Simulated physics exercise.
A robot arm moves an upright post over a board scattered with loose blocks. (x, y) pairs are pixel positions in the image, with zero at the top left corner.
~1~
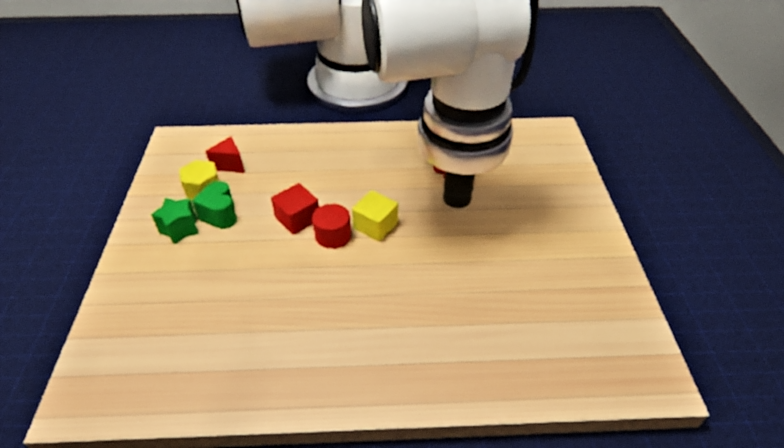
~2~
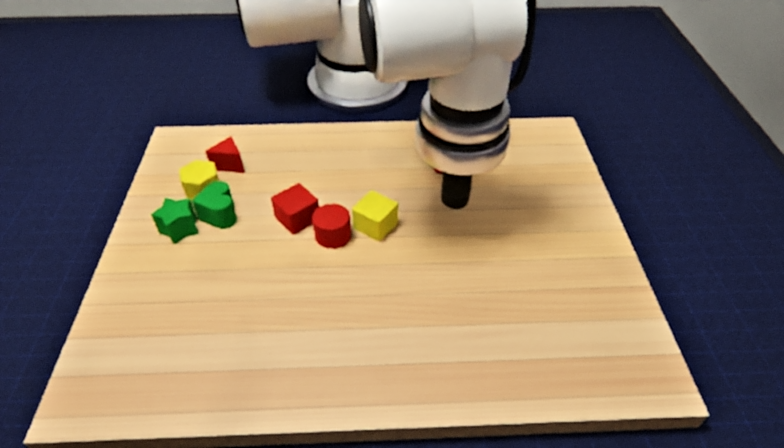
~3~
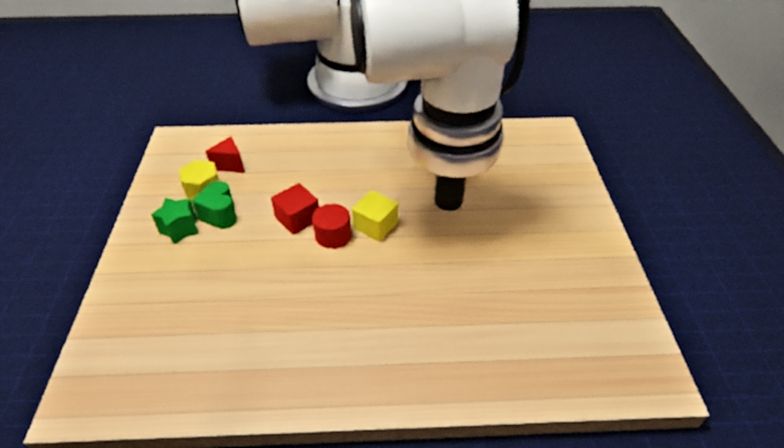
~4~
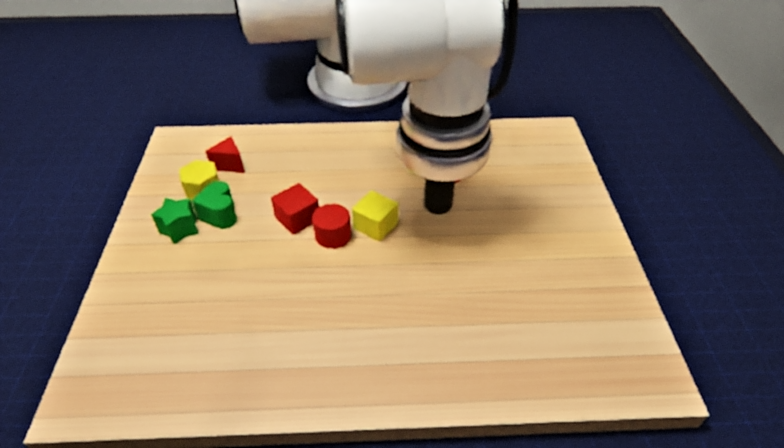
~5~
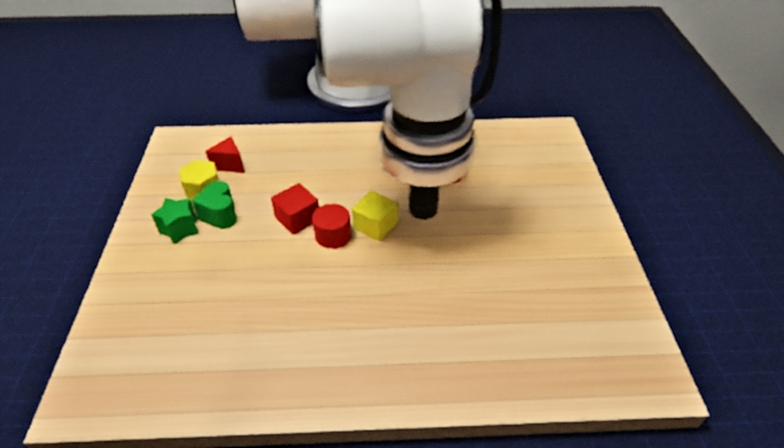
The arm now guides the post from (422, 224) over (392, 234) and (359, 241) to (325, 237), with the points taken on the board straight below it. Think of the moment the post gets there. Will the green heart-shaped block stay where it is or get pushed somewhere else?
Once the path is done, it remains where it sat before.
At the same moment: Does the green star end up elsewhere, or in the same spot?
That block stays in place.
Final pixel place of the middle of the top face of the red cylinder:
In the picture, it is at (290, 212).
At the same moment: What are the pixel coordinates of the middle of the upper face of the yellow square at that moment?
Final place: (344, 196).
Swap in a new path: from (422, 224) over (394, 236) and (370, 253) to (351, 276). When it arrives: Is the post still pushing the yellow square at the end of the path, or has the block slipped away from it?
I think it loses its spot in front.
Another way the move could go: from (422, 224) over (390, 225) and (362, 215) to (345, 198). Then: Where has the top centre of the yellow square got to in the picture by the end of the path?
Around pixel (318, 192).
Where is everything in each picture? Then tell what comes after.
In the first frame, lower end of the post at (457, 200), tops of blocks, green star at (173, 209), green heart-shaped block at (214, 195), red square at (294, 198), red cylinder at (331, 216), yellow square at (375, 205).
In the second frame, post at (455, 200), blocks as before.
In the third frame, post at (449, 202), blocks as before.
In the fourth frame, post at (438, 206), blocks as before.
In the fifth frame, post at (423, 211), green star at (173, 209), green heart-shaped block at (214, 195), red square at (294, 198), red cylinder at (331, 216), yellow square at (375, 205).
The first path, step by step. One third of the way, post at (392, 221); red cylinder at (327, 216); yellow square at (363, 204).
Two thirds of the way, post at (358, 227); red cylinder at (320, 216); yellow square at (350, 199), turned 30° clockwise.
At the end, post at (323, 223); green star not moved; green heart-shaped block not moved; red square at (276, 190), turned 20° clockwise; red cylinder at (290, 212); yellow square at (344, 196), turned 60° clockwise.
